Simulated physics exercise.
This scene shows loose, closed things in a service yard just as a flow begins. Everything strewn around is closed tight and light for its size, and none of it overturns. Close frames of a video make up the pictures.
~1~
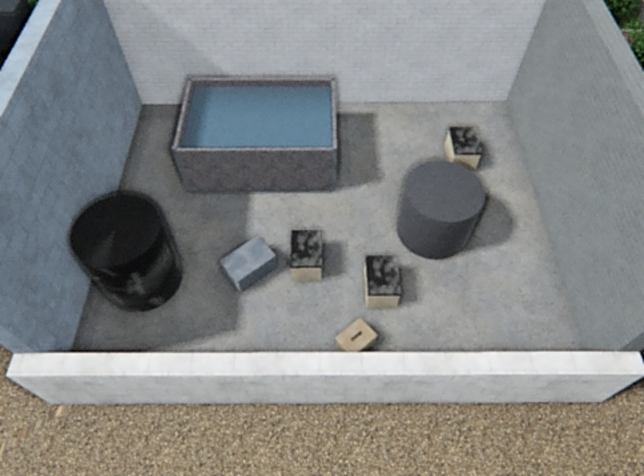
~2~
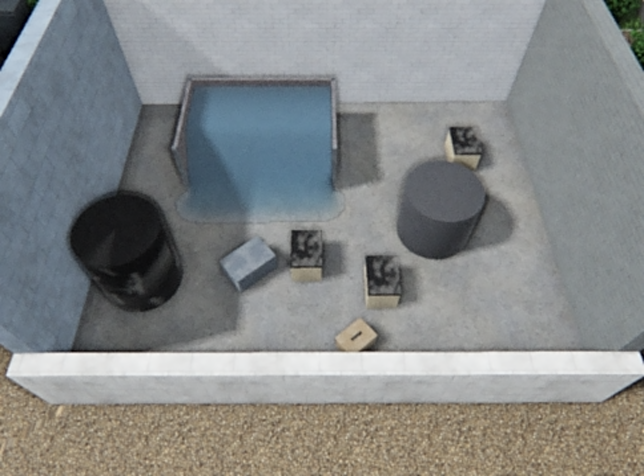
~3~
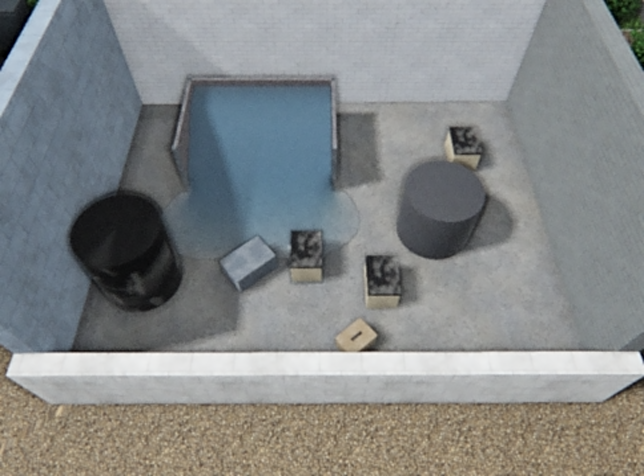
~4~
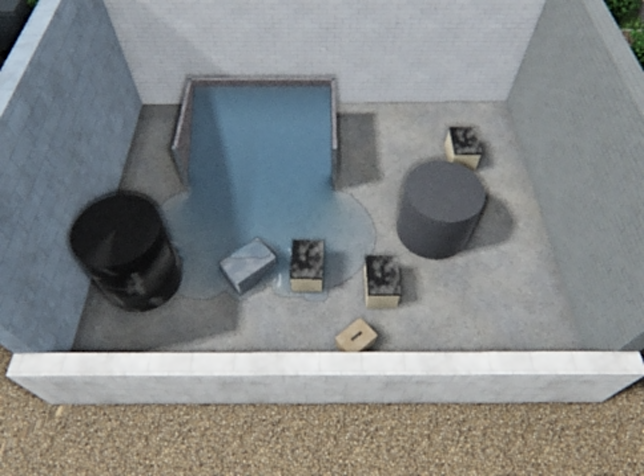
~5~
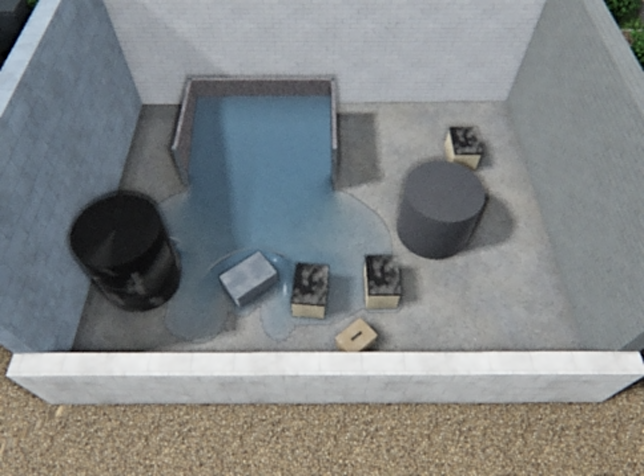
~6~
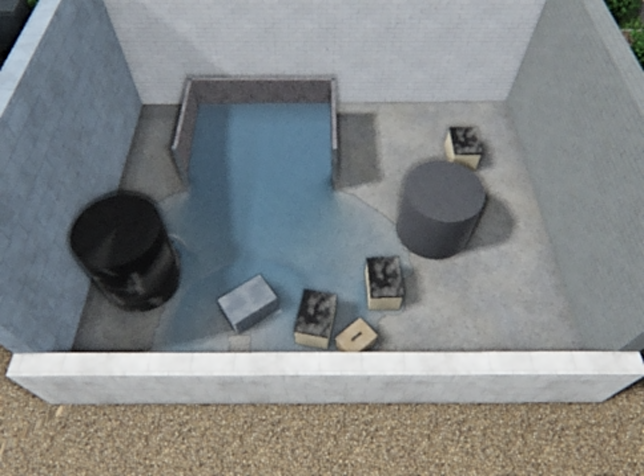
In a walled yard, the front of a raised pool disappeared and water spread across the floor, pushing a dark-topped box and then a grey box toward the low front wall.
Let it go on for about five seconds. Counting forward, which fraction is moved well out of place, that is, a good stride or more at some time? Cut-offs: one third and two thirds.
The portion moved well away reaches the top third.
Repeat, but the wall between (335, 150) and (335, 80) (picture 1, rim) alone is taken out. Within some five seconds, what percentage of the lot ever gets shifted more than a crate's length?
About 60 per cent.
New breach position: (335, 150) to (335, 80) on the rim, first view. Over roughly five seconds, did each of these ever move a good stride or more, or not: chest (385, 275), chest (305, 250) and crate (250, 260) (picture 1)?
Each in turn, ends up that far off, never travels that far, never travels that far.
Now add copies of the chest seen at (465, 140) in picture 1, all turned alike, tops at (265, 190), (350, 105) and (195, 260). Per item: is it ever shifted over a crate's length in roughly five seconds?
Listed in order: Displaced, hardly budges, then displaced.
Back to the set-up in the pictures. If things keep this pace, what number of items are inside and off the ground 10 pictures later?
3.
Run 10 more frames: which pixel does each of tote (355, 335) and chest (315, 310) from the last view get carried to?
My guess is around (506, 346) and around (407, 275).
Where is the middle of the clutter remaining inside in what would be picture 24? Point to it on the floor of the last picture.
Roughly (481, 264).
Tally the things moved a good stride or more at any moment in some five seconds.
I count 5 of them.
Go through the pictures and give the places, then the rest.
In the first frame, a chest at (306, 248), on the bottom; a crate at (248, 258) rests on the ground; 0 of 5 have shifted.
In the second frame, a chest at (306, 248), on the bottom; a crate at (248, 258), on the bottom; 0 of 5 have shifted.
In the third frame, a chest at (306, 248), on the bottom; a crate at (248, 258), on the bottom; 0 of 5 have shifted.
In the fourth frame, a chest at (307, 258), on the bottom, close to its start; a crate at (248, 260), on the bottom; 1 of 5 have shifted.
In the fifth frame, a chest at (310, 283) rests on the ground, a stride from its start; a crate at (249, 274), on the bottom, close to its start; 2 of 5 have shifted.
In the sixth frame, a chest at (316, 312), on the bottom, a stride from its start; a crate at (248, 299), on the bottom, a stride from its start; 2 of 5 have shifted.
A moment on, 2 of 5 are well off their spots; 2 afloat.
Next, 4 of 5 are well off their spots; 3 afloat.
Later, 4 of 5 are well off their spots; 3 afloat.
In the end, 5 of 5 are well off their spots, and 5 have been at some point; 4 afloat.
